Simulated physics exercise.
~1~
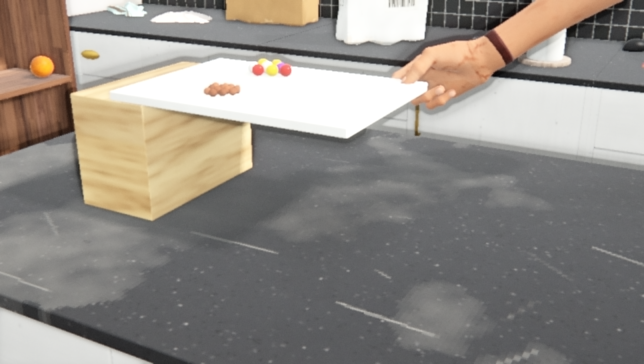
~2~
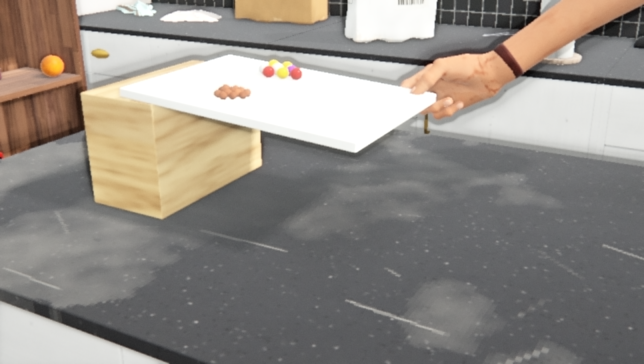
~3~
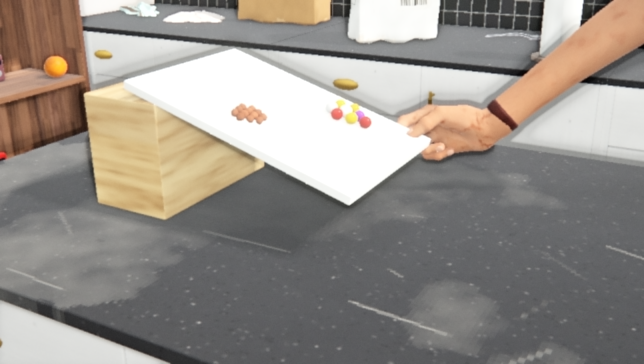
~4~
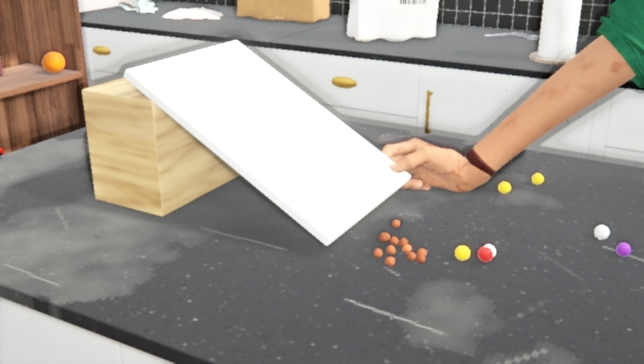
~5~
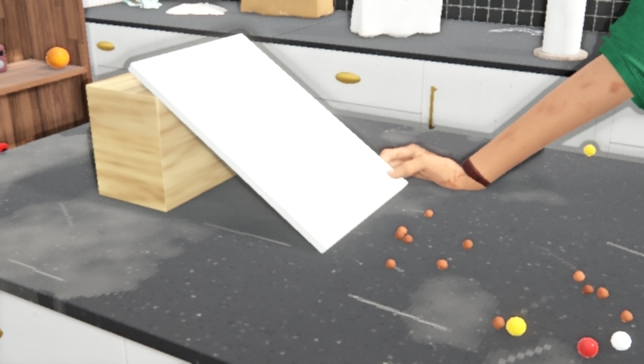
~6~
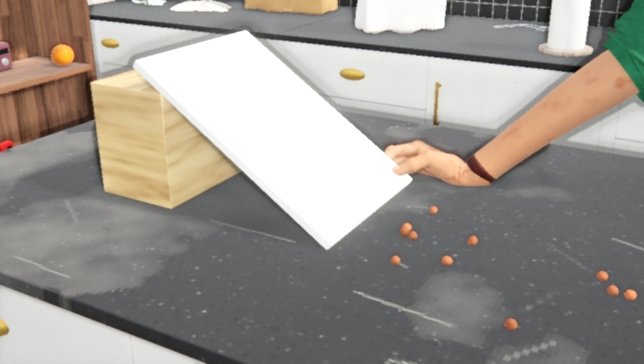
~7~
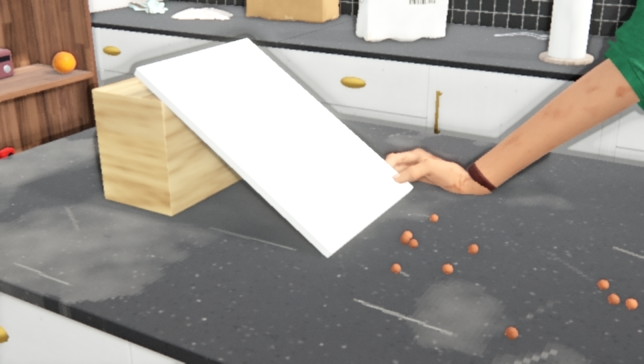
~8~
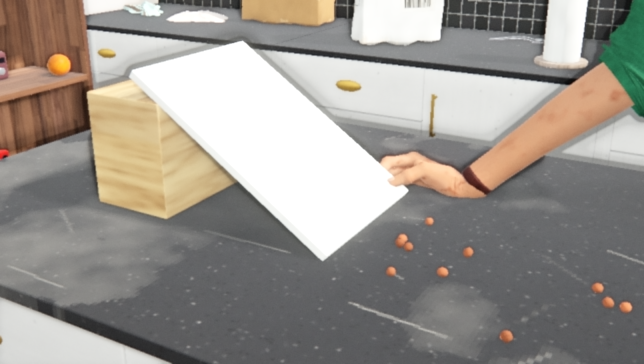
Colourful balls and small brown balls rolling off a tilting white board, the colourful ones leaving view, brown ones scattered on the counter.
